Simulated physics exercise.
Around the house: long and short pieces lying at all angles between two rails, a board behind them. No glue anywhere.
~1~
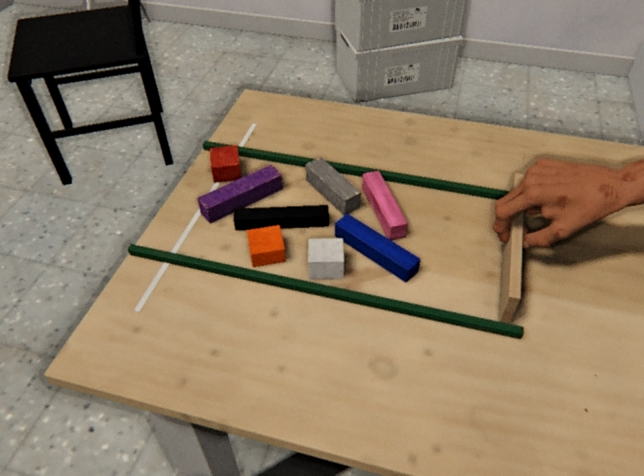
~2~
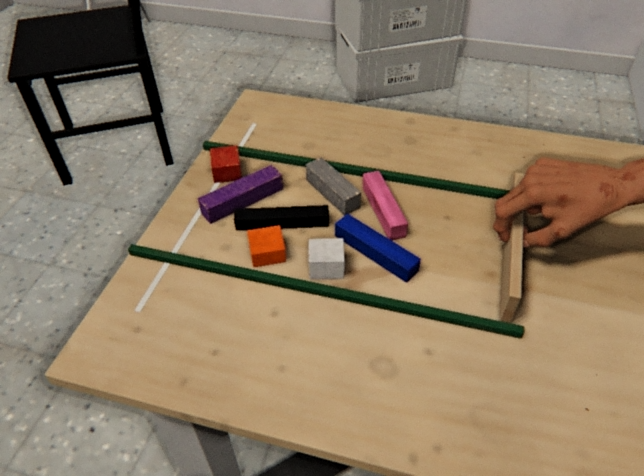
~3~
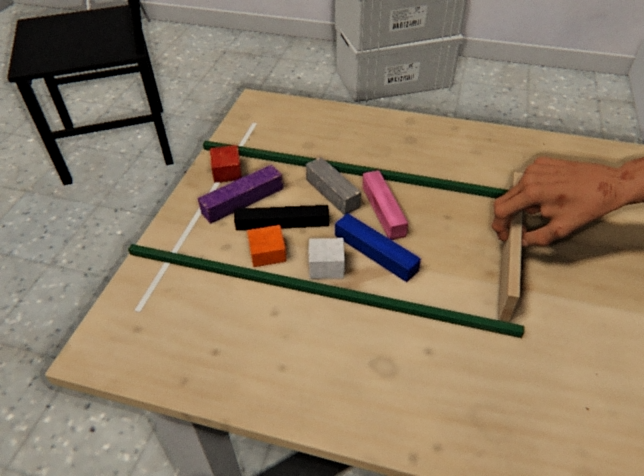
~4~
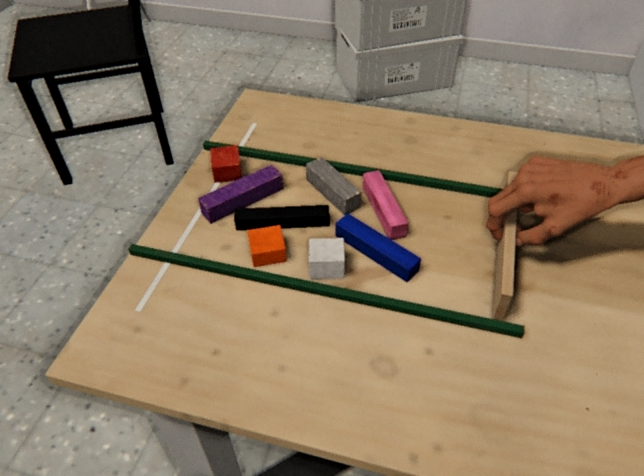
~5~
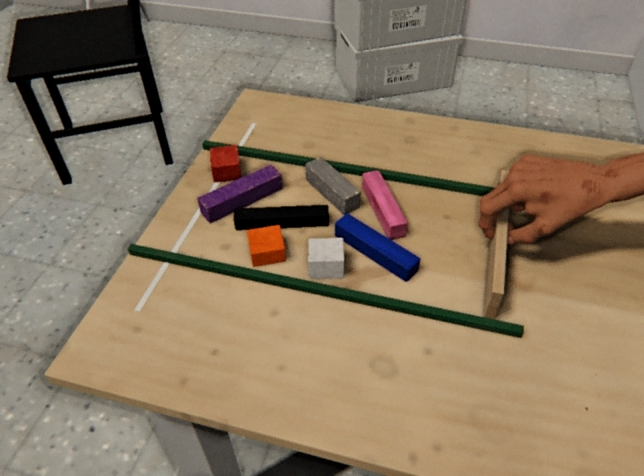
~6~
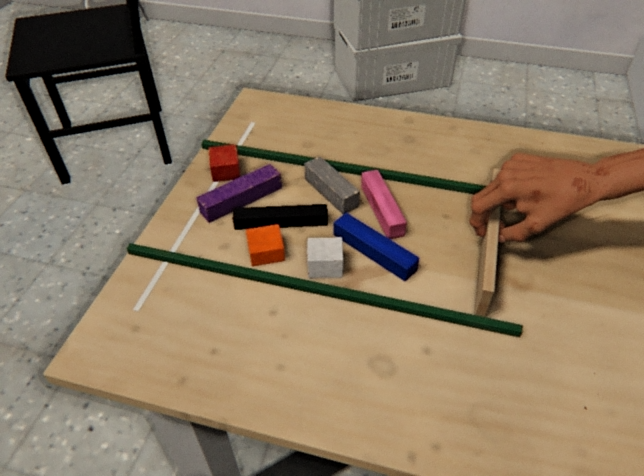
We see coloured blocks and bars lying at different angles between two green rails on a wooden table, while a hand holds a board upright behind them, keeps it nearly still, then slides it slightly left.
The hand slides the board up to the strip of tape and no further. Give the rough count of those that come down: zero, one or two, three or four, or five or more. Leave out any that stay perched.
Outcome: The number that fall off is three or four.
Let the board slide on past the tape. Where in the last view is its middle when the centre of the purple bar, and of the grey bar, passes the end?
Its middle is around (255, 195) and around (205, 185).
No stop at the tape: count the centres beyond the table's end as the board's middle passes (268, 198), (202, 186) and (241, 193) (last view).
Past the end: 1, 5 and 2.
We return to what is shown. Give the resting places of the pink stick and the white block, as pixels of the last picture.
Near (209, 172) and (162, 233).
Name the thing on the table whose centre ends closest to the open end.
That is the grey bar.
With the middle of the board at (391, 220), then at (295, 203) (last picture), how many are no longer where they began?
By then 3, and 8.
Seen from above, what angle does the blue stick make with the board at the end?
Some 35 degrees.
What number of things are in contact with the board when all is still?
The number is 3.
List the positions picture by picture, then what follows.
In the first picture, red block (226, 164); purple bar (242, 193); orange block (266, 246); board (512, 244); tape (206, 201).
In the second picture, purple bar (242, 194); pink stick (384, 204).
In the third picture, orange block (267, 246); blue stick (376, 247).
In the fourth picture, red block (226, 164); board (506, 241).
In the fifth picture, purple bar (242, 193); black stick (282, 217).
In the sixth picture, red block (225, 163); purple bar (241, 193); orange block (265, 245); board (490, 238); tape (205, 200).
Soon after, none off yet; red block at rest near (225, 163); purple bar at rest near (241, 193); orange block at rest near (265, 245).
Then, none off yet; red block at rest near (224, 163); purple bar moved a little near (230, 187); orange block moved a little near (253, 240).
Further on, one off so far; red block falling near (178, 199); purple bar moved about its own width near (174, 177); orange block moved well along near (190, 227).
By the end, the number that fall off is three or four; fallen, black stick, orange block, purple bar and red block.
